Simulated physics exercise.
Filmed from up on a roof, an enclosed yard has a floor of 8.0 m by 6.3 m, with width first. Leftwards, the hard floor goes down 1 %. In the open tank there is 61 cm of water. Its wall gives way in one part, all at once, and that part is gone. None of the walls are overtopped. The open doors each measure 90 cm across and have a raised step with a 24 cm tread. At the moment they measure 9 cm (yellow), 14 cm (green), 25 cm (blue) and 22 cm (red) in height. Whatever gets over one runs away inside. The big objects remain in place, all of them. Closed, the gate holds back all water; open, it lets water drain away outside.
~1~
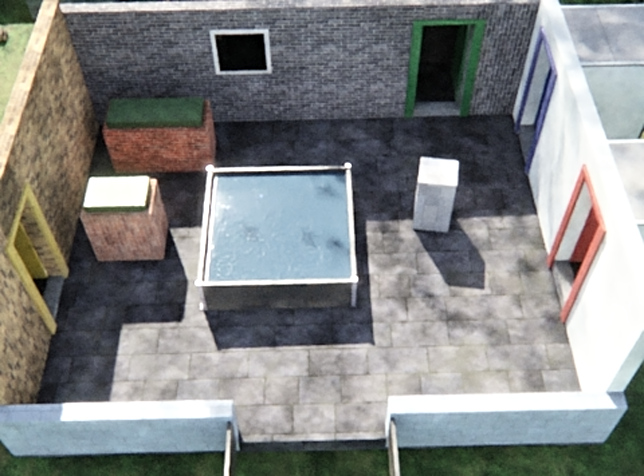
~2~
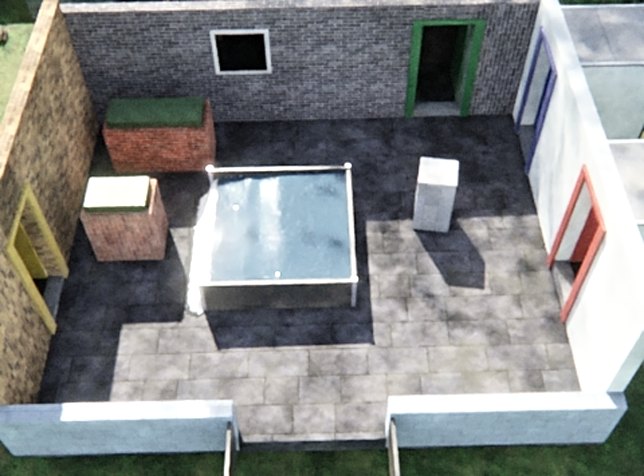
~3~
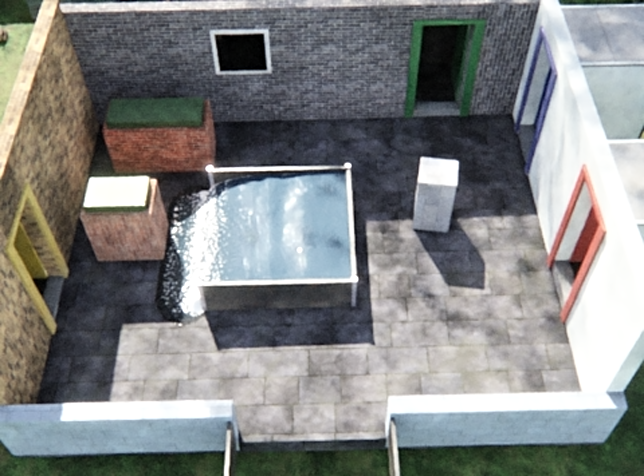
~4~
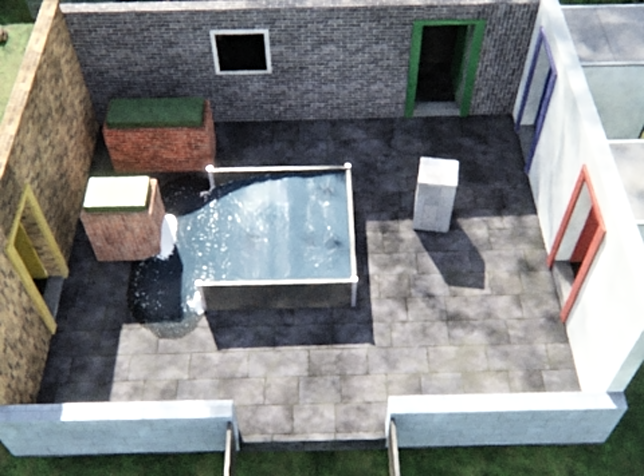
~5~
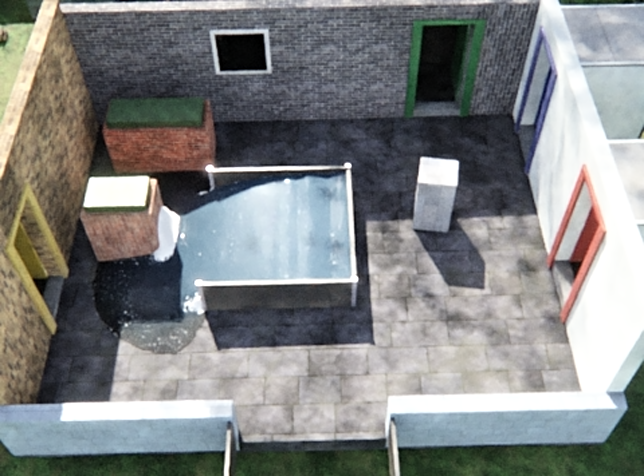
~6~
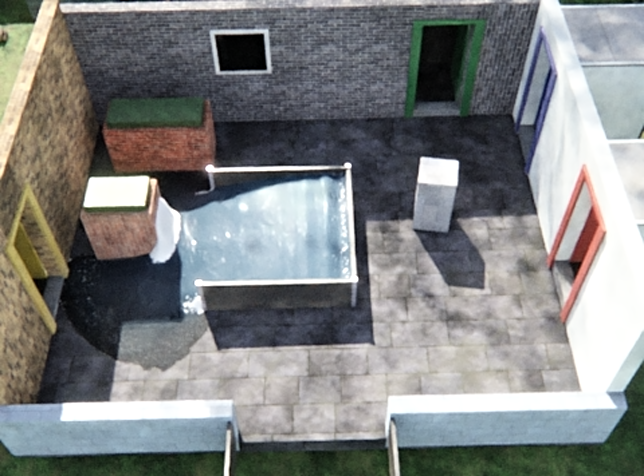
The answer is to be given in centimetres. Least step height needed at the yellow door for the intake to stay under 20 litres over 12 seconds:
30 cm or so.
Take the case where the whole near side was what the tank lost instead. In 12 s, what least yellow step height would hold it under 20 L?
Then 6.0 cm.
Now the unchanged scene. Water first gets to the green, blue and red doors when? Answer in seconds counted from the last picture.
The green door at 4.5 seconds, the blue door at 5.5 seconds, the red door at 6.5 seconds.
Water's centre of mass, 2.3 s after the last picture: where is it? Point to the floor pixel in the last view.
My guess is close to (174, 258).
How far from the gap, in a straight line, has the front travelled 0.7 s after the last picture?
Around 3.6 m from the gap.
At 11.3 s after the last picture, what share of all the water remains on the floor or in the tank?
Roughly 82 per cent of the water.
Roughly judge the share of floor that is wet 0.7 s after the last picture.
Approximately 20 %.
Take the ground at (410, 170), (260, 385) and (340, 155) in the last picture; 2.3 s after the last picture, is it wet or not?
1: Unwetted; 2: Unwetted; 3: Unwetted.
Then, 0.7 s after the last picture water covers 20 % of the floor, deepest (45 cm) near (178, 248); 21 cm at the yellow door, 71 litres in over its 9 cm step.
Then, 2.3 s after the last picture water covers 35 % of the floor, deepest (34 cm) near (31, 432); 26 cm at the yellow door, 307 litres in over its 9 cm step.
Then, 11.3 s after the last picture water covers 100 % of the floor, deepest (10 cm) near (359, 243); 9 cm at the yellow door, 457 litres in over its 9 cm step.
At the yellow door as built, the water peaked near 31 cm, 1.5 s after the last picture.
With a step of 27.5 cm, 34 litres would have come in within the 12 s; with 37.5 cm, 0 litres. So under 20 litres takes about 30 cm.
